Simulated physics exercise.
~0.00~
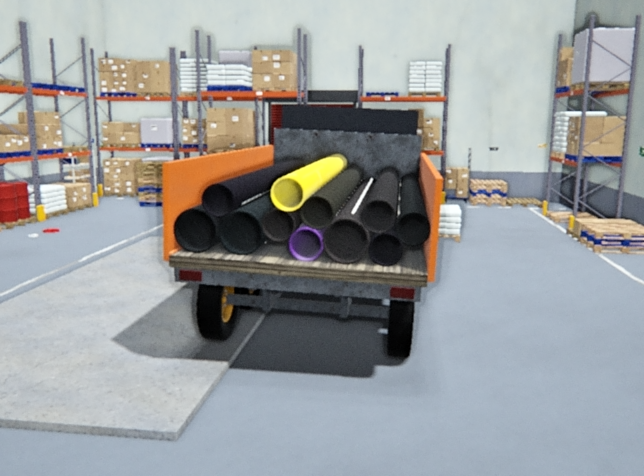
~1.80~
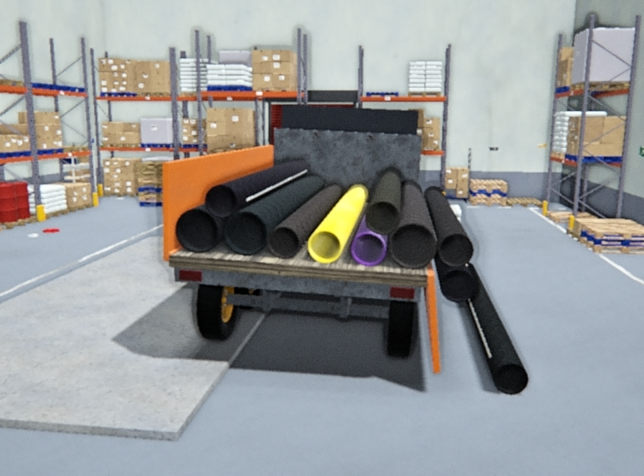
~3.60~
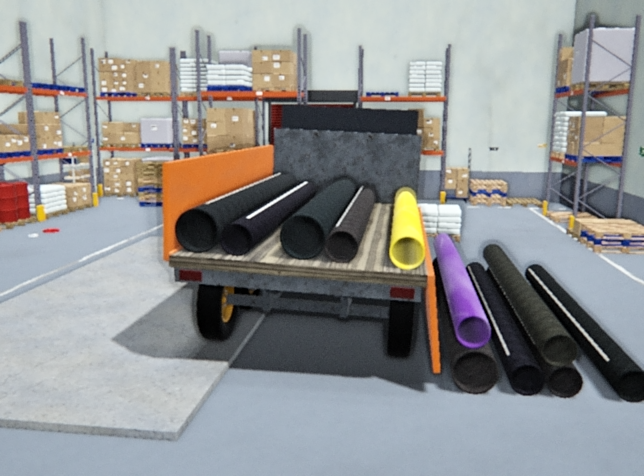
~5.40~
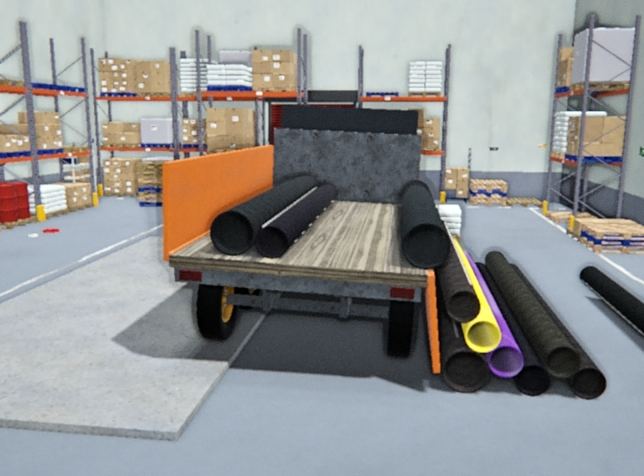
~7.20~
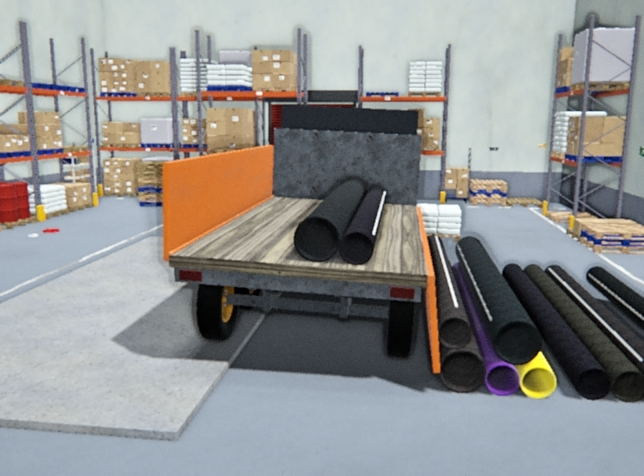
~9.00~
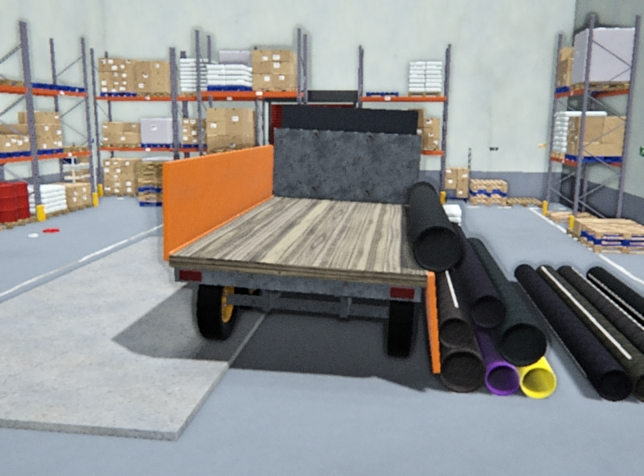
An orange-sided flatbed truck carried a heap of black pipes, plus one yellow and one purple, until its right side board dropped open. The pipes rolled off to the right, purple before yellow, leaving the deck bare and the pipes on the floor beside it.
